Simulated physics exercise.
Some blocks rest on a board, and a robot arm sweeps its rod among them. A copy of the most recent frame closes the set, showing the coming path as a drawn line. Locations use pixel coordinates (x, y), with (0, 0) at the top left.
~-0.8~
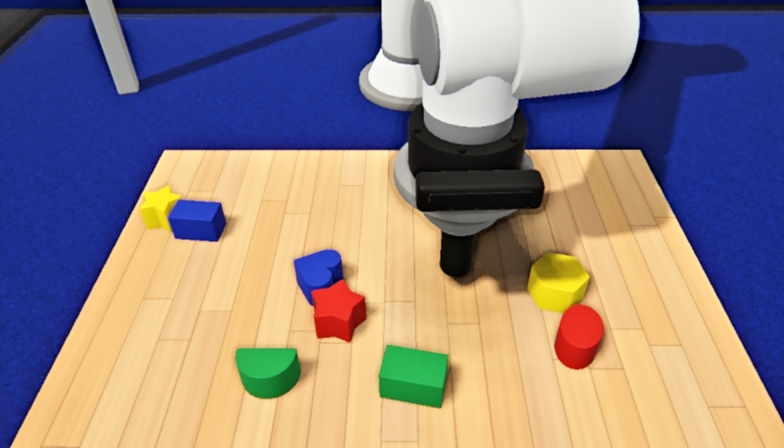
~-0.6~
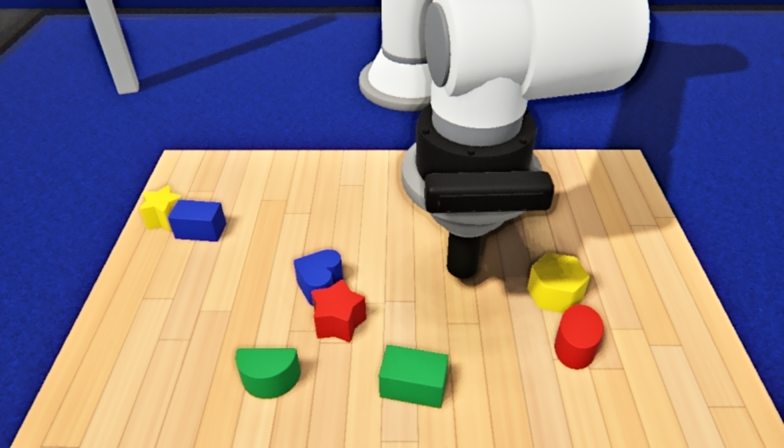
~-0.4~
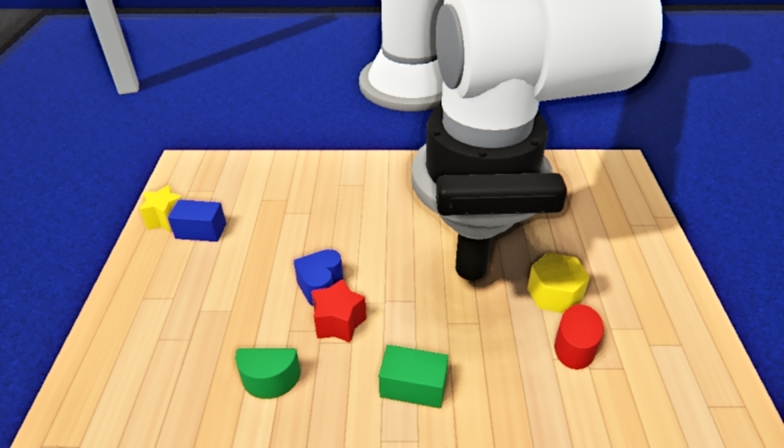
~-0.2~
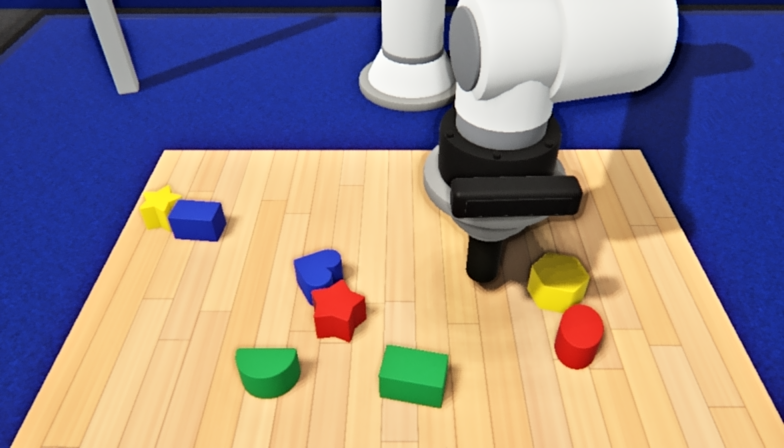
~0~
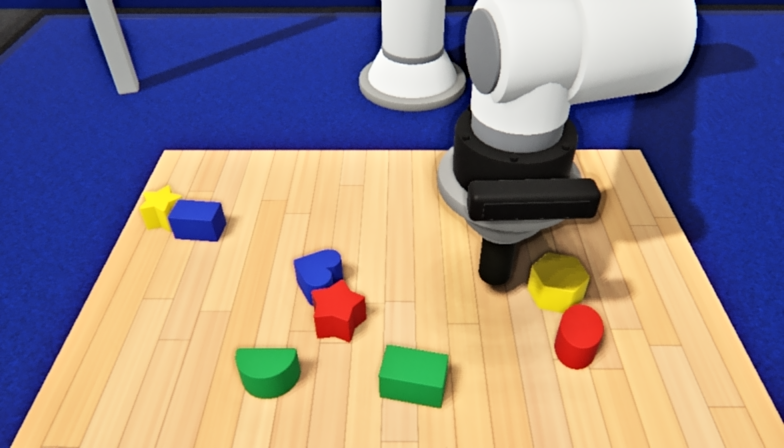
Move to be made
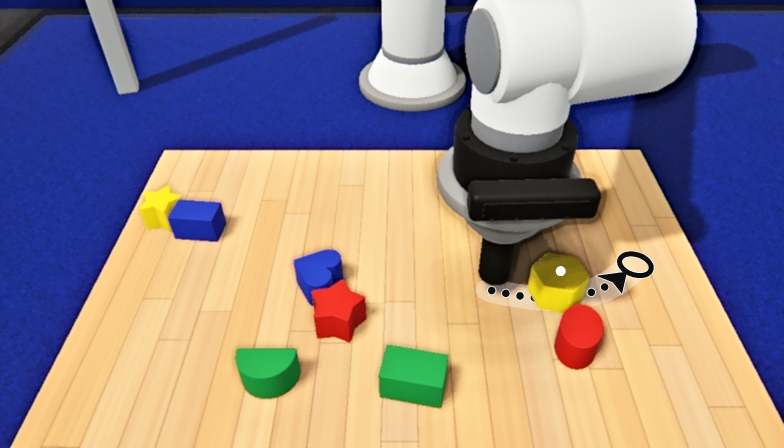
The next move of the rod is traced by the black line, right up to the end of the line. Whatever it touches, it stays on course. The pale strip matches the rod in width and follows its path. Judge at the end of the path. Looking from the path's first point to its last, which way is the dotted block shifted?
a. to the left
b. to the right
b
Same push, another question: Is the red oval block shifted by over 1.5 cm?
No, it doesn't check out.
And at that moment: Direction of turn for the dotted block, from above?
Seen from above, clockwise.
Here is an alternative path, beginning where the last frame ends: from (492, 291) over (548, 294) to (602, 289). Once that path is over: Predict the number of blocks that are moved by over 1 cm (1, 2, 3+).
By the end, one block will have moved.
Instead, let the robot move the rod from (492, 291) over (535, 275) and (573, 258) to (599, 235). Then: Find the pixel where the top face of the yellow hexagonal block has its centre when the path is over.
Close to (593, 271).
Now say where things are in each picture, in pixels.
The first frame shows rod tip (455, 268); block tops, yellow hexagonal block (561, 271); red oval block (582, 325).
The second frame shows rod (462, 269); blocks unchanged.
The third frame shows rod (471, 271); blocks unchanged.
The fourth frame shows rod (481, 273); blocks unchanged.
The fifth frame shows rod (494, 275); yellow hexagonal block (561, 271); red oval block (582, 325).
Path on the board, from (492, 291) by way of (549, 298) and (601, 289) to (635, 265); the dot is on the yellow hexagonal block.
On the path given first. One third of the way, rod (553, 283); yellow hexagonal block (595, 272).
Two thirds of the way, rod (606, 274); yellow hexagonal block (650, 268), turned 15° clockwise.
At the end, rod (641, 249); yellow hexagonal block (680, 264), turned 55° clockwise; red oval block in place.
